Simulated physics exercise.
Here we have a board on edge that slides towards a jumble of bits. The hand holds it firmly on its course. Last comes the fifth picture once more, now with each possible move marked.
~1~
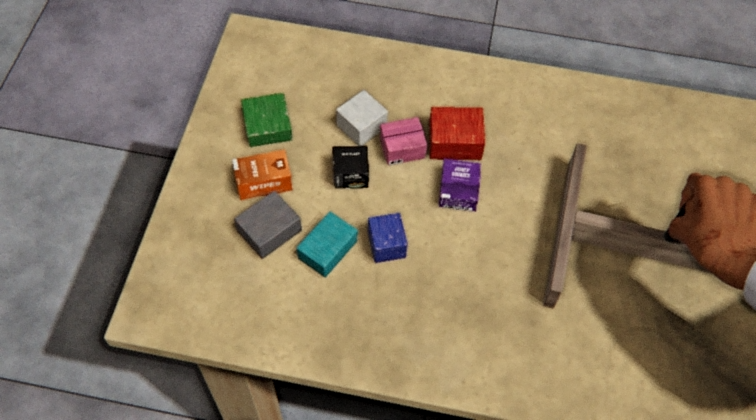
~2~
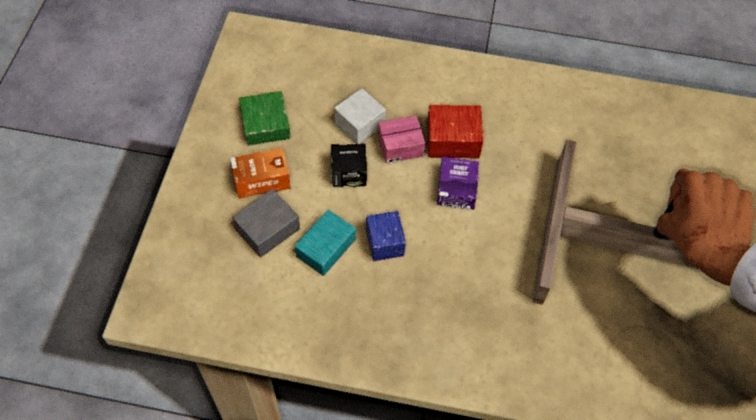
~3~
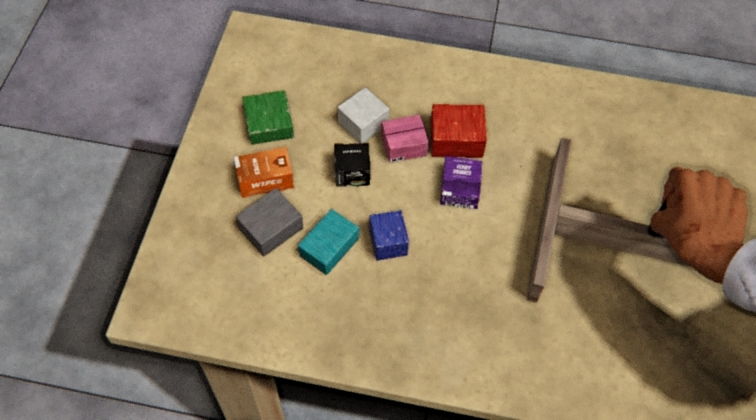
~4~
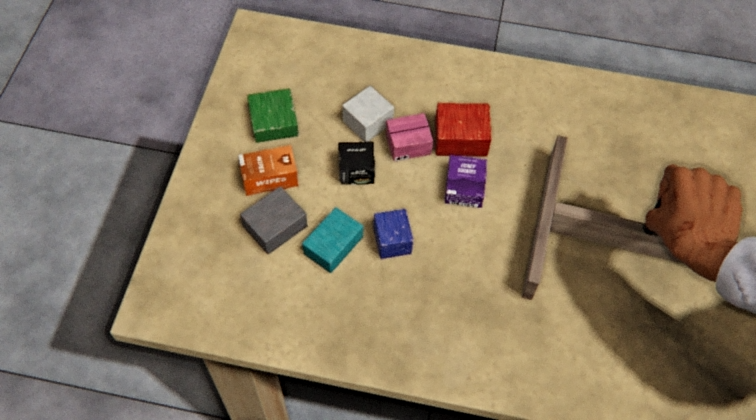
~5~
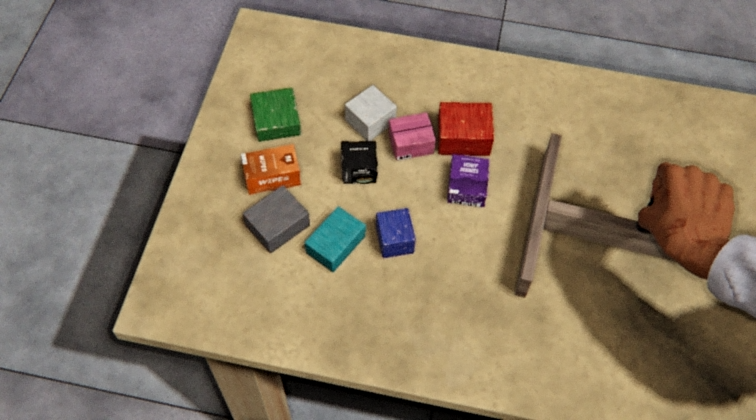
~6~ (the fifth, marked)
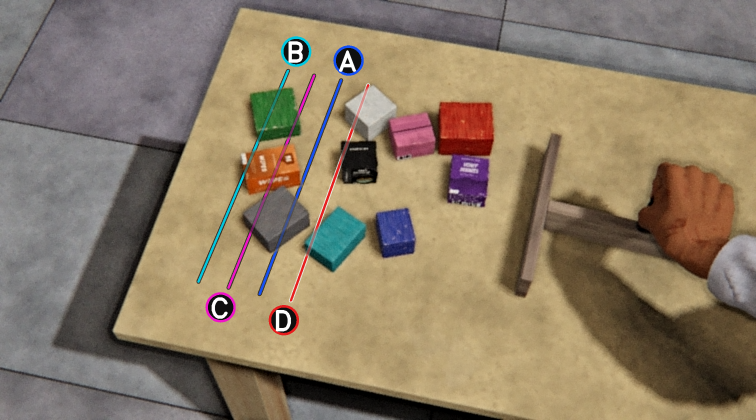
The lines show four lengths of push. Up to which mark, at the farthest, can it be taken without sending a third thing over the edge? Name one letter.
Stop at B.
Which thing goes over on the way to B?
It is the grey block.
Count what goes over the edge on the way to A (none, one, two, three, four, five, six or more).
The count is none.
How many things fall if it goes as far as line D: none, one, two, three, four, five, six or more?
The count is none.
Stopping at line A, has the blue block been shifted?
Yes.
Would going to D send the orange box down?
By then, no.
On the copy, A at (303, 179); B at (246, 169); C at (274, 174); D at (332, 185).
On B. First, board (434, 183); red block (428, 112); pink box (388, 137).
Then, board (329, 163); orange box (229, 164); grey block (219, 209).
Finally, board (247, 148); grey block over the edge; green block (214, 90); one fallen.
By contrast, A is within the limit but short; C is within the limit but short; D is within the limit but short.
